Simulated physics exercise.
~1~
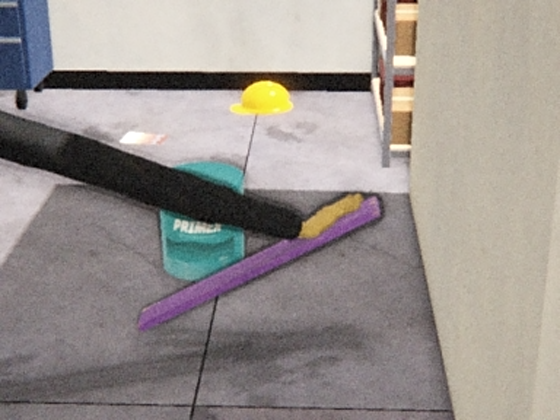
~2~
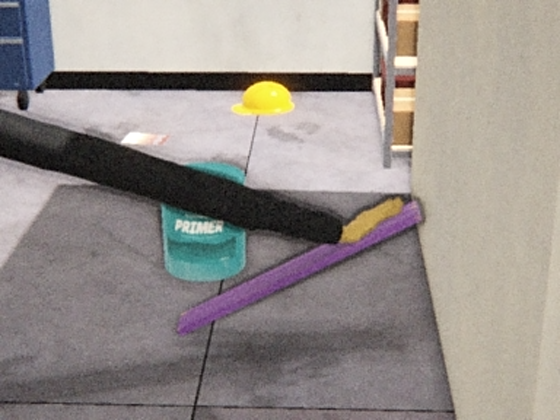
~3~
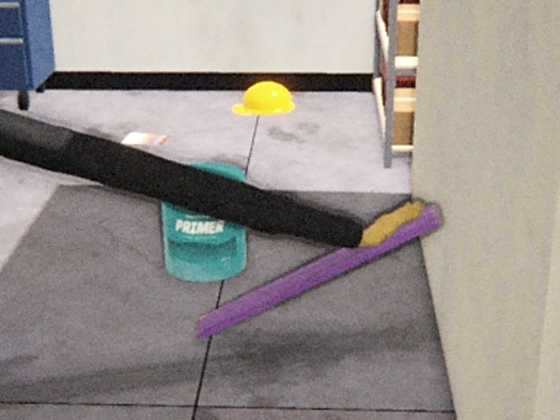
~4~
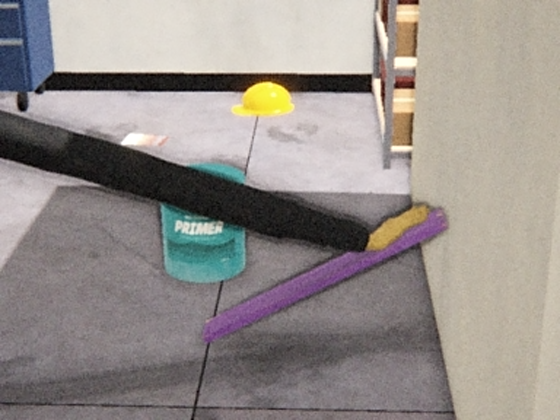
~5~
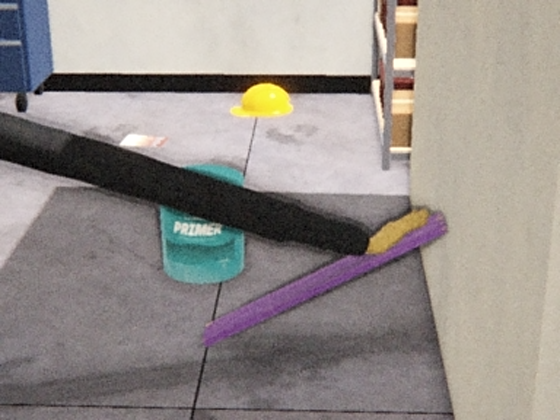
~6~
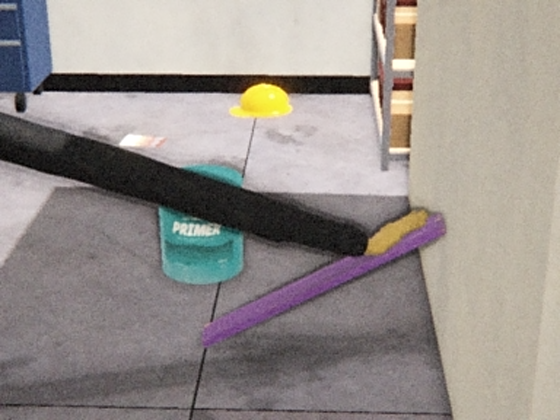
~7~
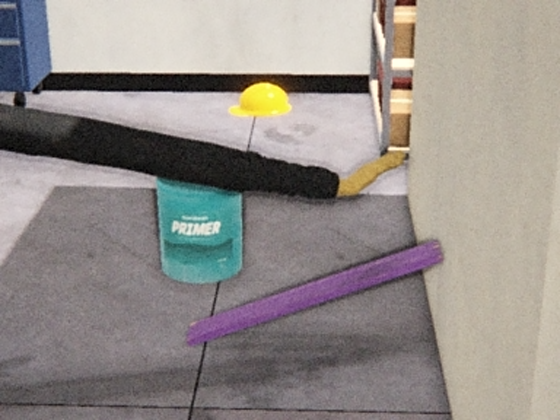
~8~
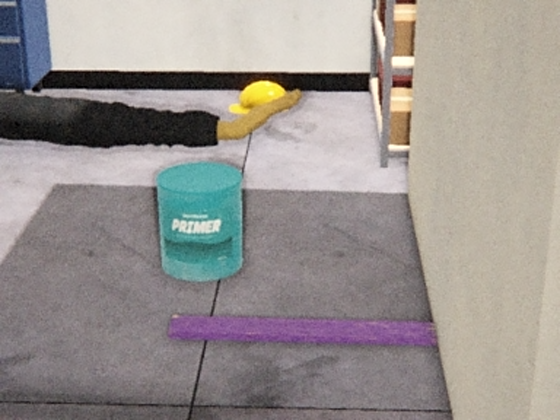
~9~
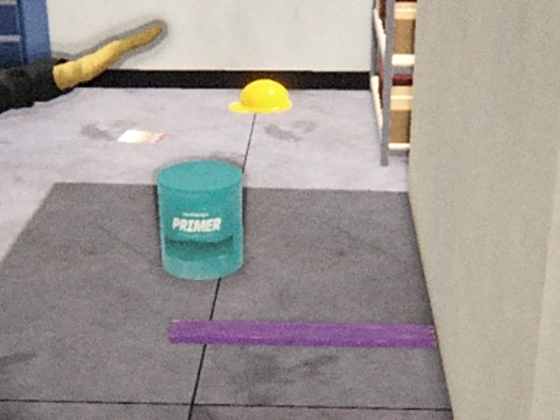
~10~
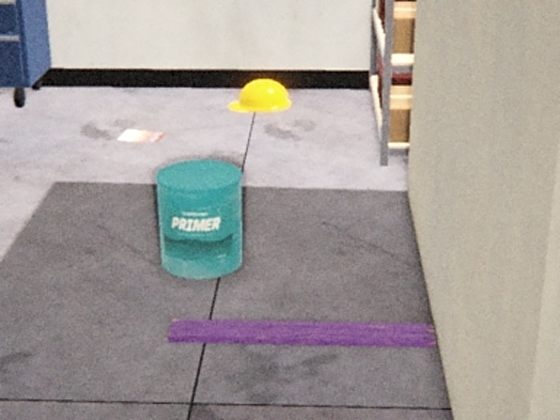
Beside a bare wall, a gloved hand pushes a purple plank against it and lets go, the plank dropping flat behind withdrawing fingers.
